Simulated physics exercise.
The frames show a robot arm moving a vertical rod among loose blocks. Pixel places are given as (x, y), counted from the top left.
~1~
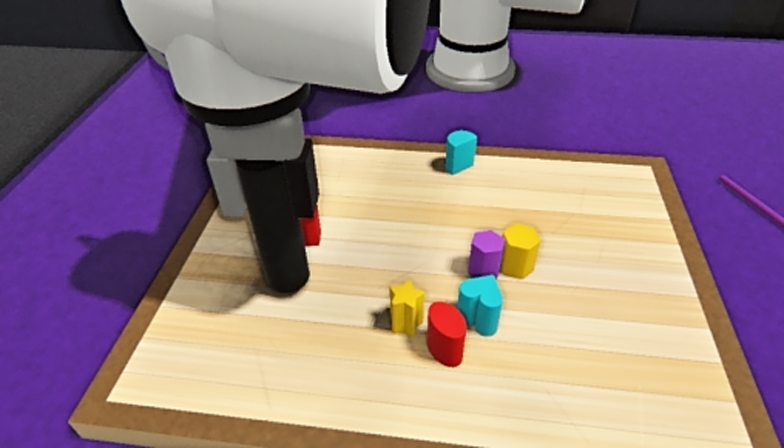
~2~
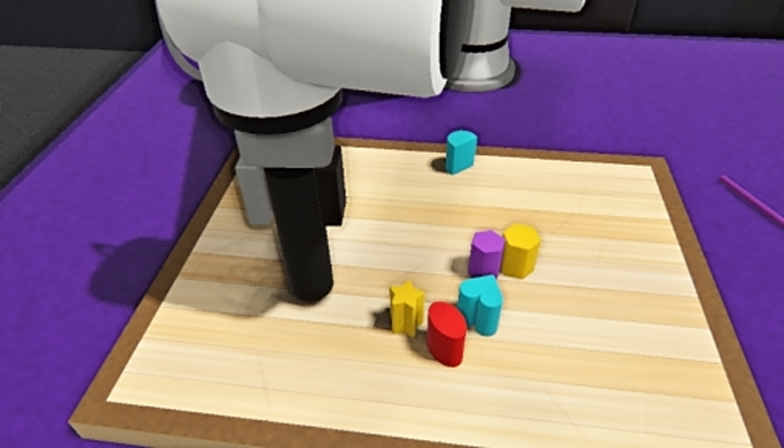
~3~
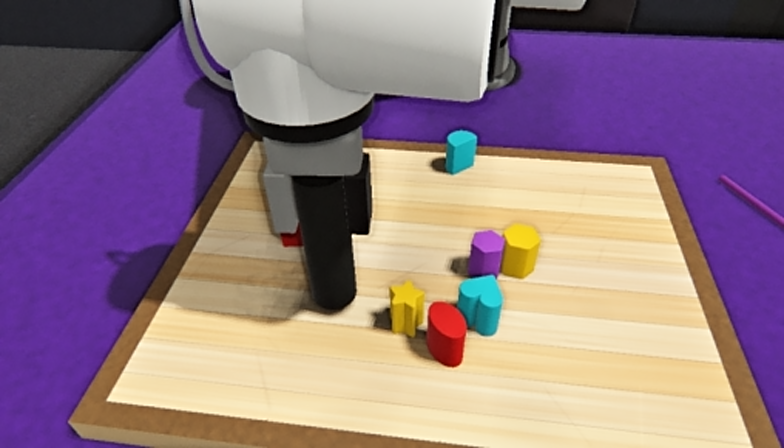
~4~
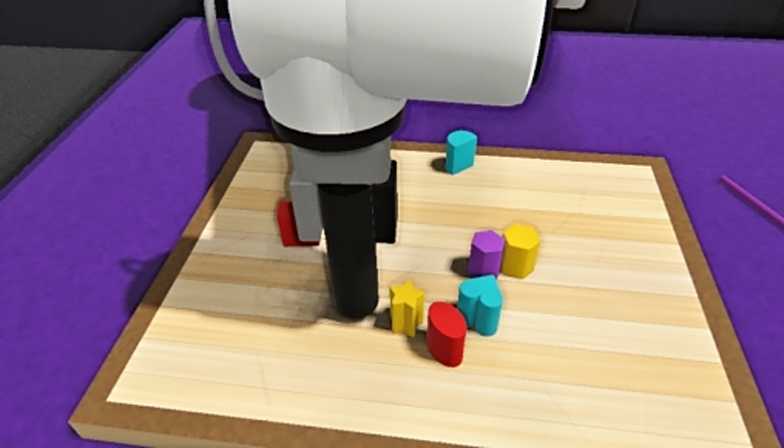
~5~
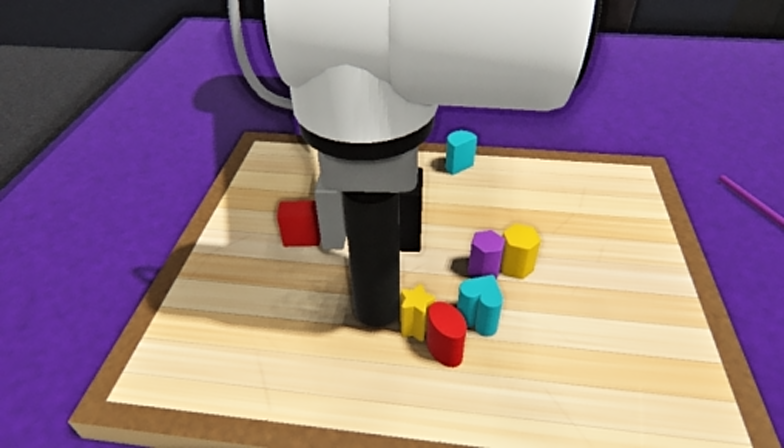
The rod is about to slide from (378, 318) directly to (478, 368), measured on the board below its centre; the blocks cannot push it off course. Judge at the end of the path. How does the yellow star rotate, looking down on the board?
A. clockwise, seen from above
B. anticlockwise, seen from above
B: Anticlockwise, seen from above.
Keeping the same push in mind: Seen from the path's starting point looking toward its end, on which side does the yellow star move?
The shift is leftward.
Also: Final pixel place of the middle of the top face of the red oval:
By then it is at (527, 342).
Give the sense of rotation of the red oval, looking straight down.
From above, the turn goes clockwise.
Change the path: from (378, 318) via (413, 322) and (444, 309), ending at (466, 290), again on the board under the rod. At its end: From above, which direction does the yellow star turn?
Answer: Clockwise.
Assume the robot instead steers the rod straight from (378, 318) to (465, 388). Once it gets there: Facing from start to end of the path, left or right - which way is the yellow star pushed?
Displaced left.
On the path given first. Halfway along, rod (427, 334); yellow star (464, 301), turned 20° anticlockwise; red oval (481, 330), turned 65° clockwise; turquoise heart-shaped block (487, 287).
At the end, rod (479, 360); yellow star (488, 305), turned 65° anticlockwise; red oval (527, 342), turned 30° clockwise; turquoise heart-shaped block (497, 283).
